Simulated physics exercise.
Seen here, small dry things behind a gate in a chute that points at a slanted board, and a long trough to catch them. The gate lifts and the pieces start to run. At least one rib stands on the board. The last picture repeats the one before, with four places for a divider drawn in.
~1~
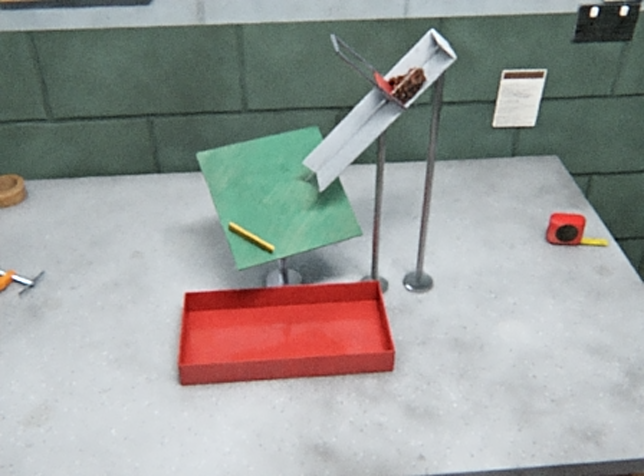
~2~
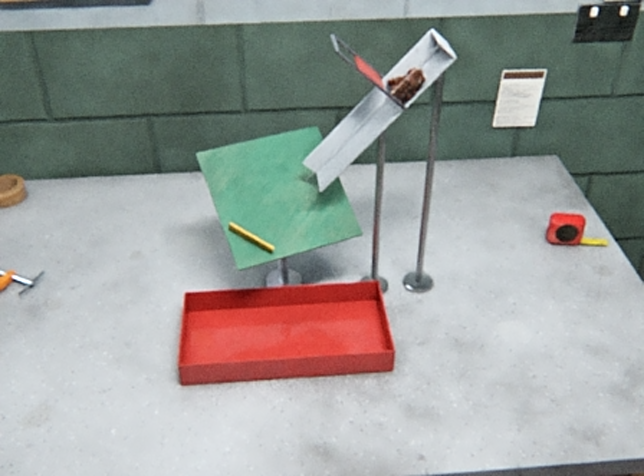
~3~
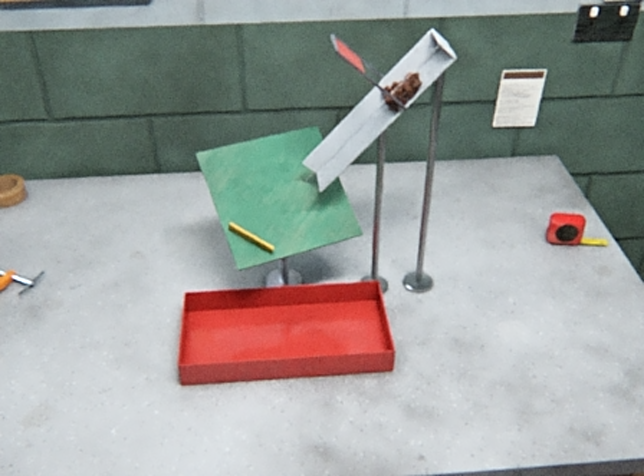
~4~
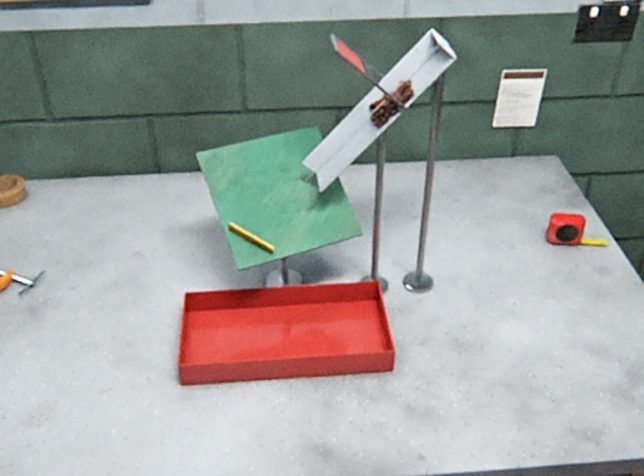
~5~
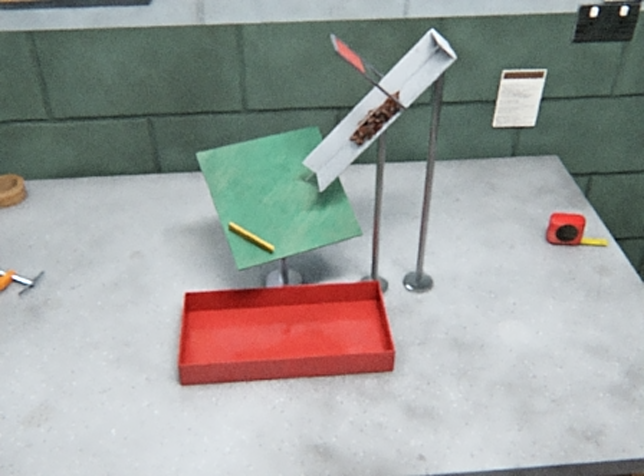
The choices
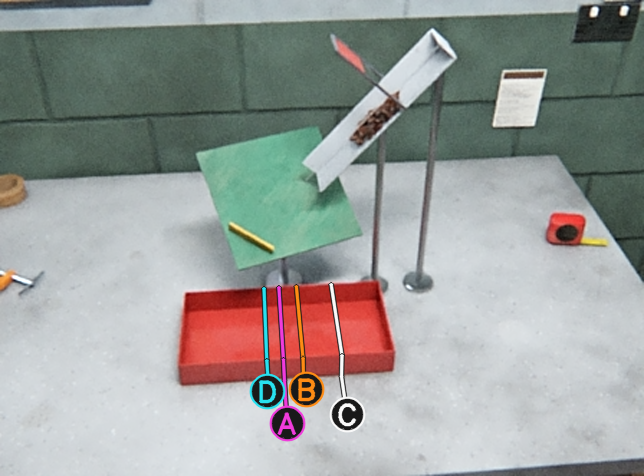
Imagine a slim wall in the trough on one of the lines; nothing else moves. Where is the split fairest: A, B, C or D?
Take B.
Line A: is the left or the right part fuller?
The right side.
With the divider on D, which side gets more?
The right side.
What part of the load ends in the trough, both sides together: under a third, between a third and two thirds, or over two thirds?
It is over two thirds.
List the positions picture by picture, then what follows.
In the first frame, load behind the gate (407, 85), flat chocolate drops; lip of the chute (319, 182), sloping steeply.
In the second frame, middle of the board (280, 194), tilted fairly steeply; middle of its low edge (303, 252); of its high edge (258, 139).
In the third frame, front corners of the trough (179, 365) and (394, 351), empty; front of the load (390, 105).
In the fourth frame, middle of the load (390, 105); its front (373, 120), roughly a quarter of the way to the lip; rib from (230, 223) to (274, 249).
In the fifth frame, middle of the load (376, 120); its front (352, 139), roughly half of the way to the lip.
On the marked copy, line A crosses the front rim at (283, 358); line B crosses the front rim at (302, 357); line C crosses the front rim at (341, 354); line D crosses the front rim at (266, 359).
With A, of what is caught, about a tenth on the left of the divider, the larger part on the right.
With B, of what is caught, roughly half on the left of the divider, roughly half on the right.
With C, of what is caught, almost all on the left of the divider, just a few on the right.
With D, of what is caught, just a few on the left of the divider, almost all on the right.
